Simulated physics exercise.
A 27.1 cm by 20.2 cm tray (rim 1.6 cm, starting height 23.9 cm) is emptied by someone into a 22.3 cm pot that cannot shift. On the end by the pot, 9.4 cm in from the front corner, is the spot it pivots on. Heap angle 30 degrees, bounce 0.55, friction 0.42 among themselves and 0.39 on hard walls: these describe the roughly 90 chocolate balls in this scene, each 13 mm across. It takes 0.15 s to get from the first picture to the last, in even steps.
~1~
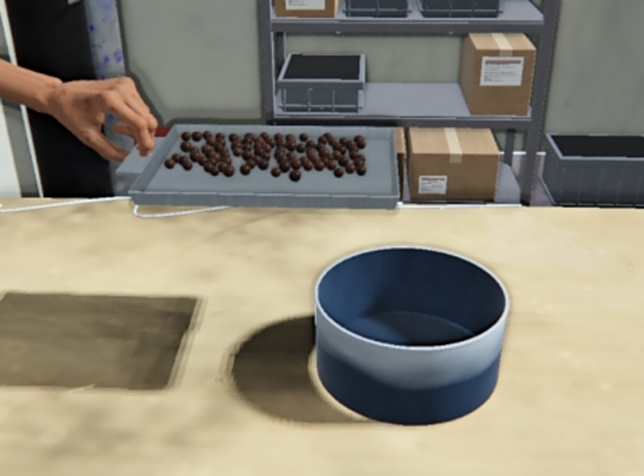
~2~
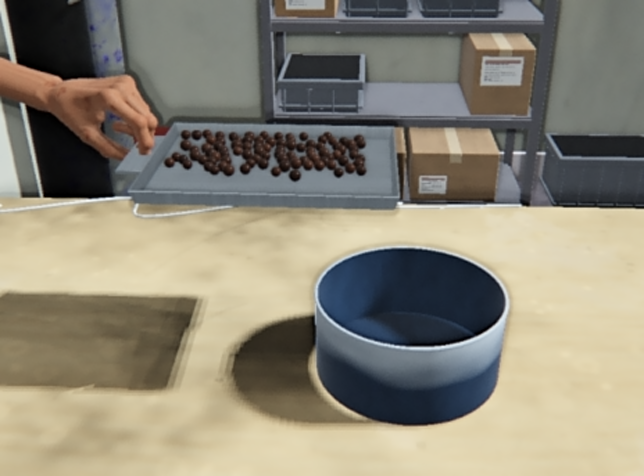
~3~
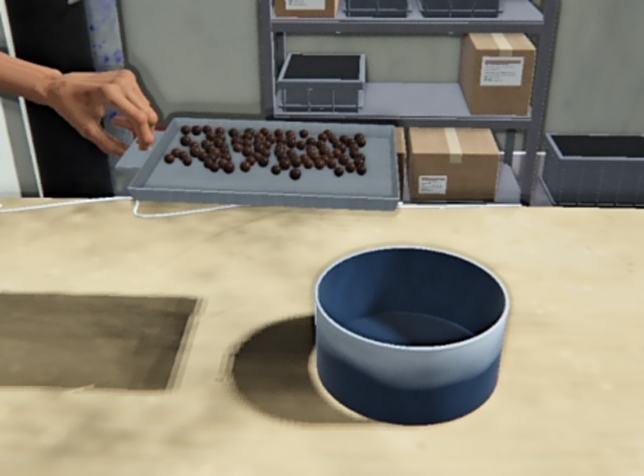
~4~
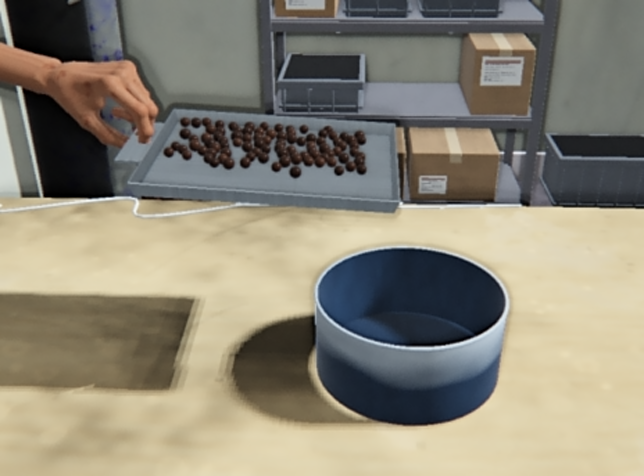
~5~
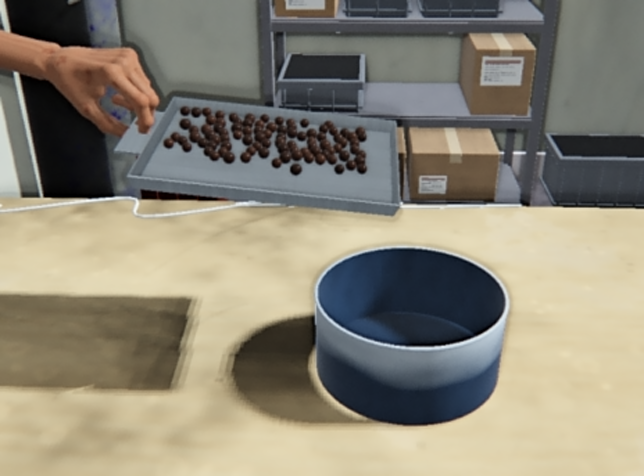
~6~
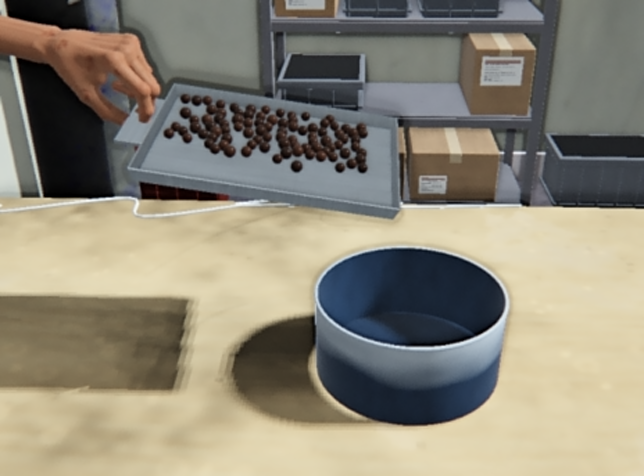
Grey tray of chocolate balls slowly tilting, its left end rising beside a hand, behind a blue pot on a table.
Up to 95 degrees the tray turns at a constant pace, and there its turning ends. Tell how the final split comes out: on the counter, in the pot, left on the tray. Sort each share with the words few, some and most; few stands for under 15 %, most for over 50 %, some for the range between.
The shares come out as follows. Counter: Few. Pot: Most. Tray: Few.
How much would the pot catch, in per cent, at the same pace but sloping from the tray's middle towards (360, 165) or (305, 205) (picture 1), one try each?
First try: About 55 percent; second try: About 75 percent.
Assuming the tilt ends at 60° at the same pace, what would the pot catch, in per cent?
65 %.
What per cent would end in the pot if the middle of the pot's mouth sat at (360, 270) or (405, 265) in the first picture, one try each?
The shares would be near 45 and 35 per cent respectively.
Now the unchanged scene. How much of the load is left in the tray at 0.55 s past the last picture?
Roughly 40 per cent.
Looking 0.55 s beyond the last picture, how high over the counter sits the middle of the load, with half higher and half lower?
The halfway mark is near 16 cm.
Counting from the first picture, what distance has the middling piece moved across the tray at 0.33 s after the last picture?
Around 10 centimetres.
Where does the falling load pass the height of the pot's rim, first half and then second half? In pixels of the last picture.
Roughly (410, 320) to start, and after that (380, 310).
Then, 0.33 s after the last picture, tilt 53 degrees; the tray holds 100 %, the pot 0 %.
Then, 0.55 s after the last picture, tilt 80 degrees; the tray holds 40 %, the pot 35 %.
Then, 0.88 s after the last picture, tilt 95 degrees; the tray holds 0 %, the pot 90 %.
In the end, counter 5 %, pot 95 %, tray 0 %.
